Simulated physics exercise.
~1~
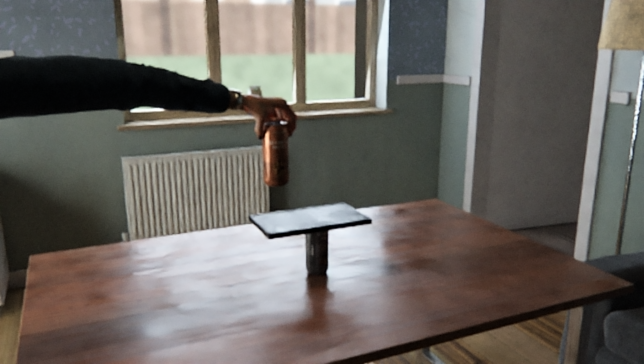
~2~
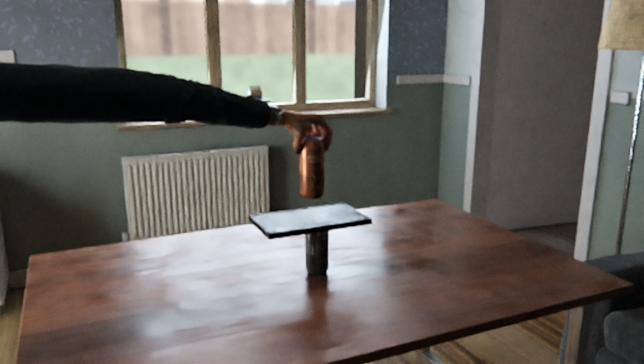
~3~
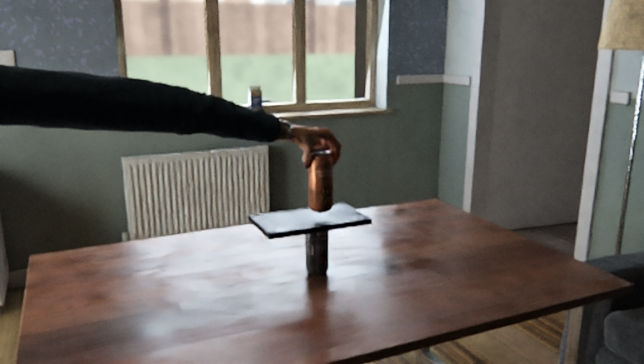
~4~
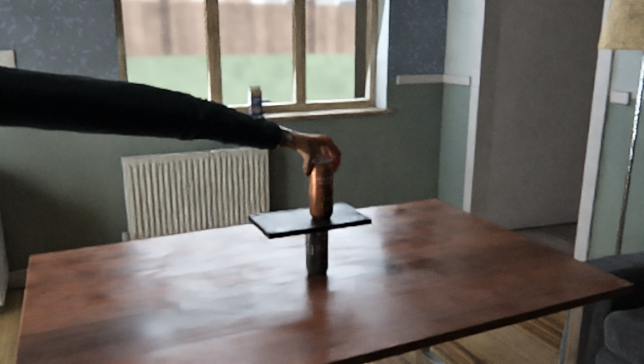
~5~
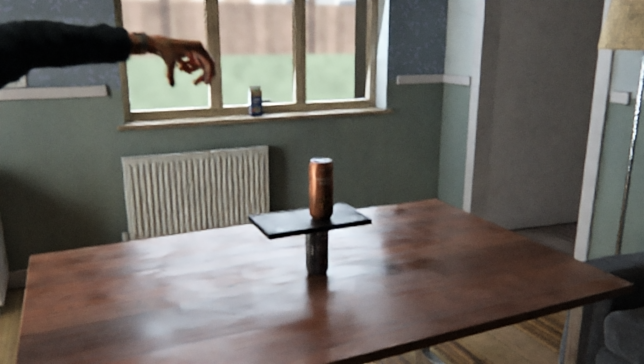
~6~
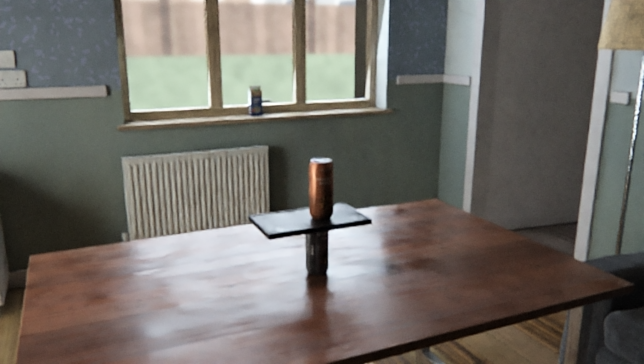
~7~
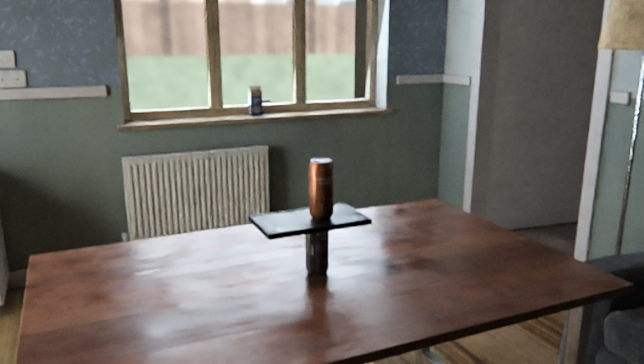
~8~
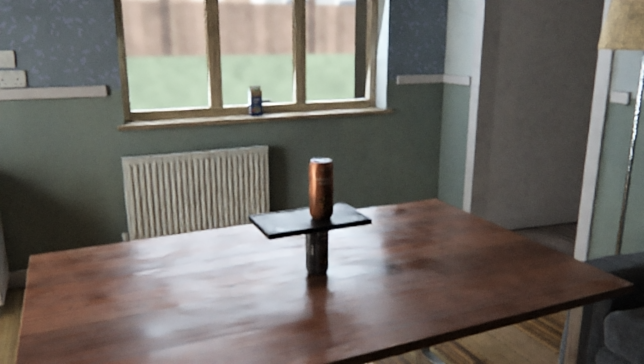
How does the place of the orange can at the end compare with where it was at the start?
At the start it was held in the air above the left part of the black lid, and at the end it was lower and a little further right, standing on the lid.
